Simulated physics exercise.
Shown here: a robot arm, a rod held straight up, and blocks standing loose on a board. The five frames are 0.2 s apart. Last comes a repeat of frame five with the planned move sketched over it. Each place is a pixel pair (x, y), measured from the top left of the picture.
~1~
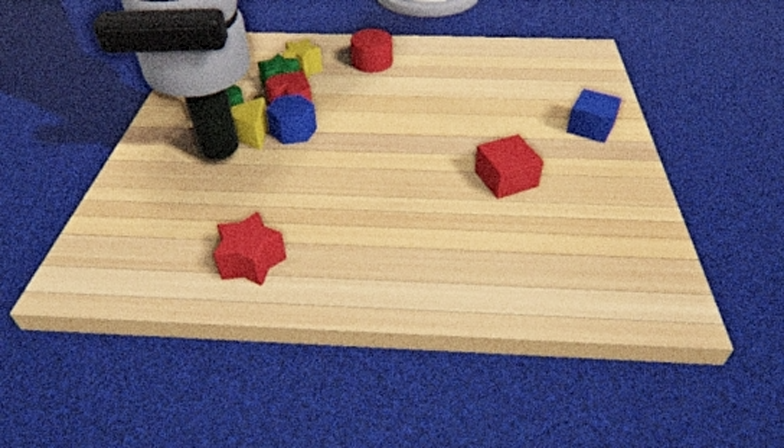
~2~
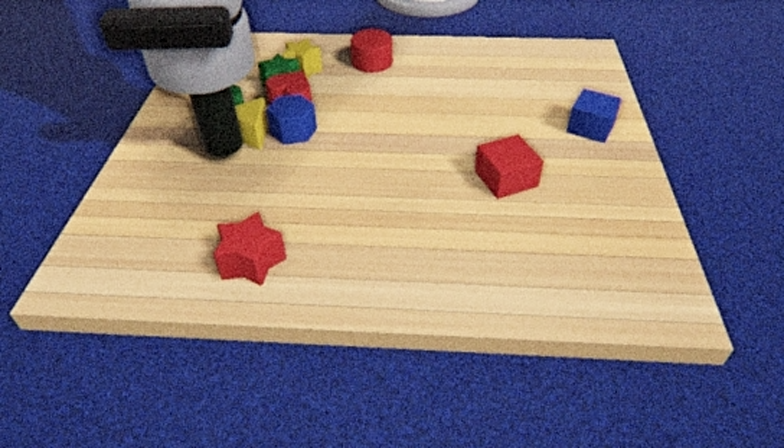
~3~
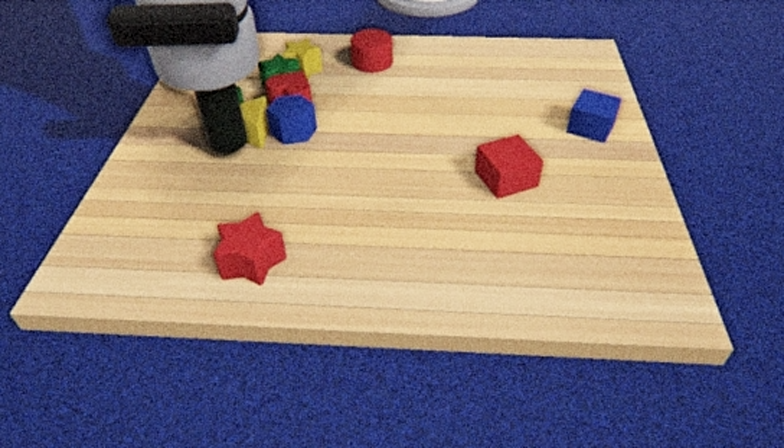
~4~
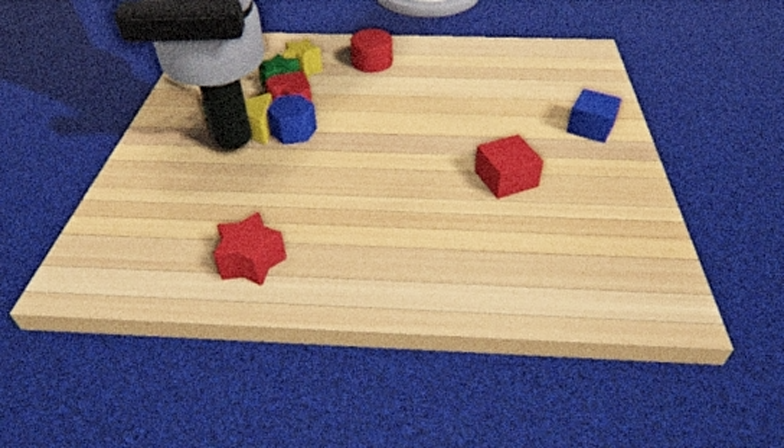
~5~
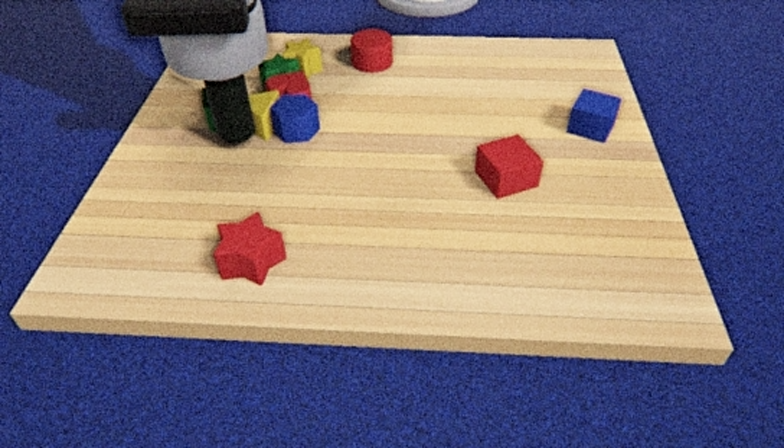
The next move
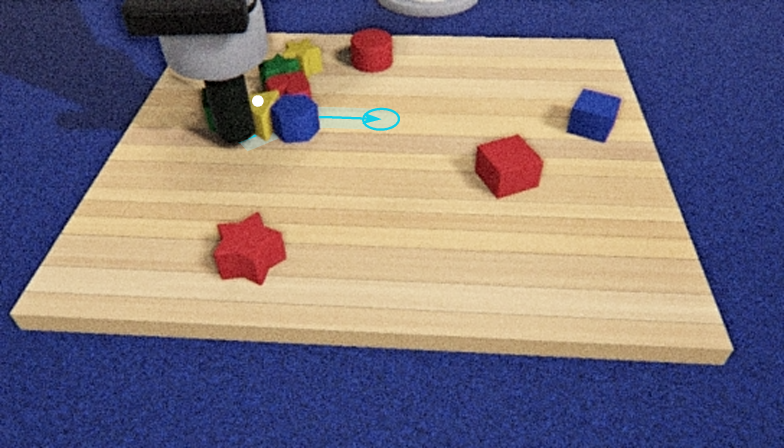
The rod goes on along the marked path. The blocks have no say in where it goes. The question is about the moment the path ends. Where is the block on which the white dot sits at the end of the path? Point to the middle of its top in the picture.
At roughly (325, 75).
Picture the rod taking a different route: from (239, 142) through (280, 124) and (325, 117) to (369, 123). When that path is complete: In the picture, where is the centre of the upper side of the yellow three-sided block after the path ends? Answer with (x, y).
Somewhere near (326, 75).
Path on the board, from (239, 142) via (284, 124) and (332, 117), ending at (381, 119); the dot is on the yellow three-sided block.
What follows on the original path. One third of the way, rod (283, 115); yellow three-sided block (300, 83), turned 10° anticlockwise; green star block (282, 60), turned 45° anticlockwise; red heart block (317, 66); blue hexagonal block (328, 101), turned 70° clockwise; yellow star block (299, 45), turned 15° clockwise.
Two thirds of the way, rod (332, 109); yellow three-sided block (325, 75), turned 40° anticlockwise; green star block (282, 59), turned 50° anticlockwise; red heart block (327, 57), turned 30° anticlockwise; blue hexagonal block (361, 106); yellow star block (299, 44), turned 20° clockwise.
At the end, rod (381, 111); yellow three-sided block (325, 75), turned 40° anticlockwise; green star block (282, 59), turned 50° anticlockwise; red heart block (327, 57), turned 30° anticlockwise; blue hexagonal block (386, 116), turned 180° clockwise; yellow star block (299, 44), turned 20° clockwise.
